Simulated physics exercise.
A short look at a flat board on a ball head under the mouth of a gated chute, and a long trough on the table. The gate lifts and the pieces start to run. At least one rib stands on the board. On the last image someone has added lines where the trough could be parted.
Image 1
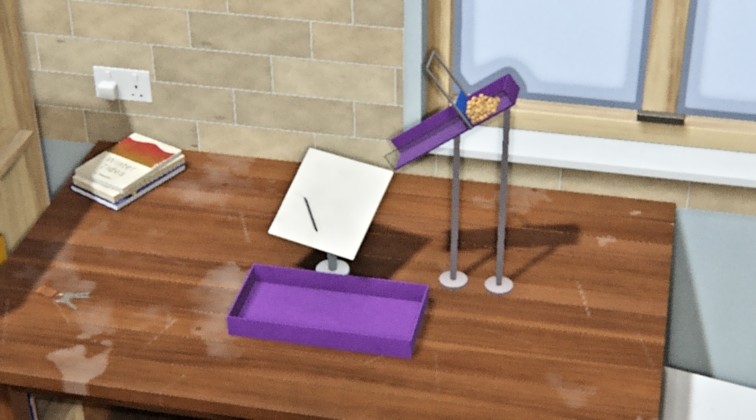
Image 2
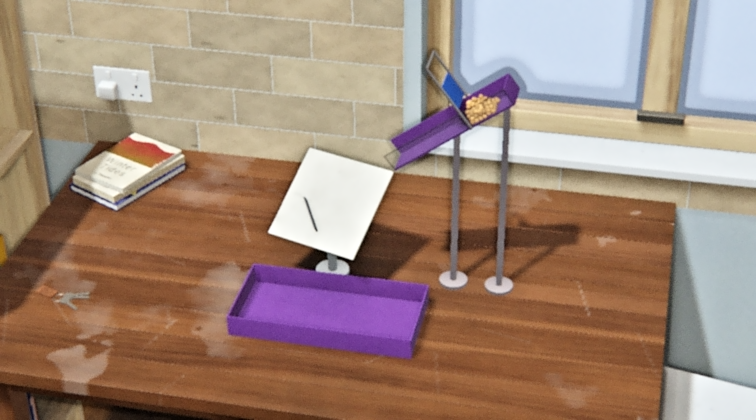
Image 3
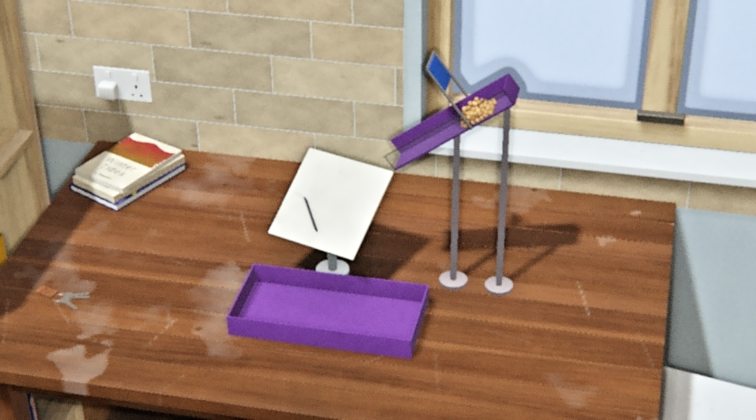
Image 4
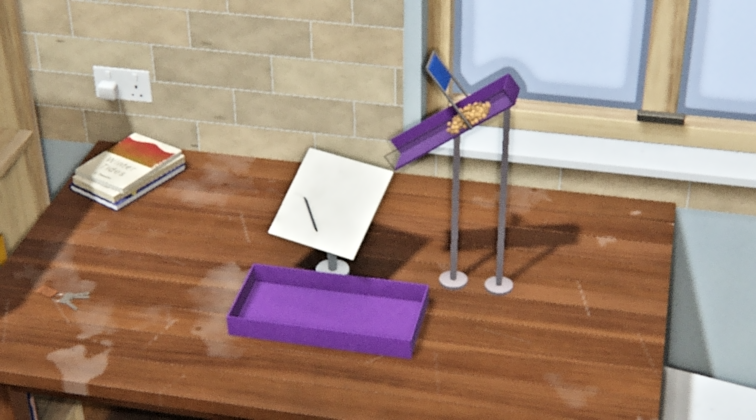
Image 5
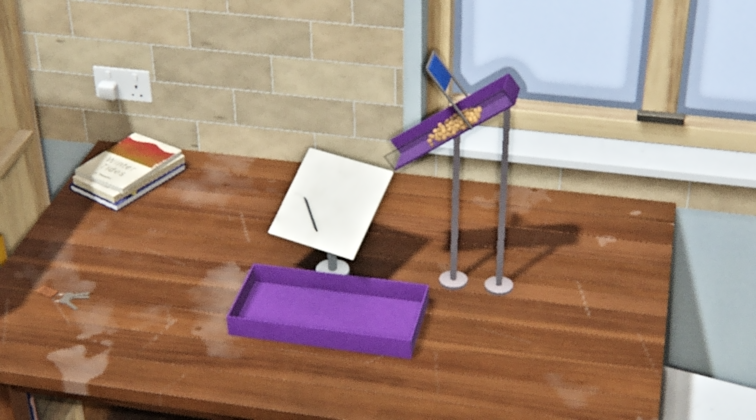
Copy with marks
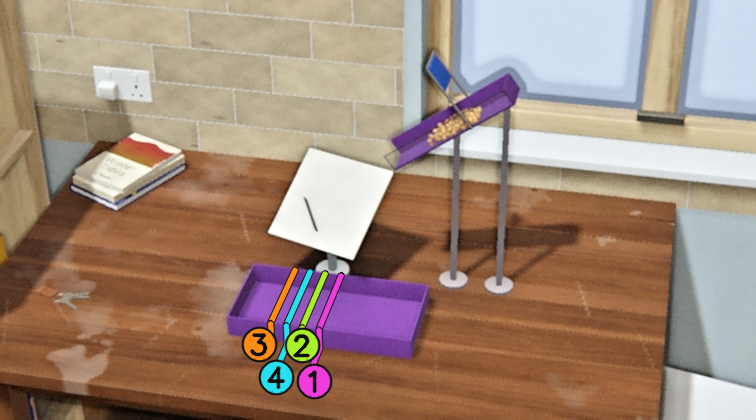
A blue gate in a raised purple chute lifts, clearing the small round orange-tan beads packed behind it. The beads then start sliding down the slope to the left, stretching into a looser line partway along the chute, while the tilted white board and the empty purple trough stay still.
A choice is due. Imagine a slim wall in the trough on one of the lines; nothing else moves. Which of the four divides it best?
The best line is 2.
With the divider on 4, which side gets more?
More lands on the right.
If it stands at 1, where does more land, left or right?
The left side.
On the marked copy, line 1 crosses the front rim at (319, 328); line 2 crosses the front rim at (302, 326); line 3 crosses the front rim at (270, 322); line 4 crosses the front rim at (286, 324).
For line 1, of what is caught, the bulk on the left of the divider, a small share on the right.
For line 2, of what is caught, close to a third on the left of the divider, close to two thirds on the right.
For line 3, of what is caught, a small share on the left of the divider, all but a few on the right.
For line 4, of what is caught, a small share on the left of the divider, all but a few on the right.
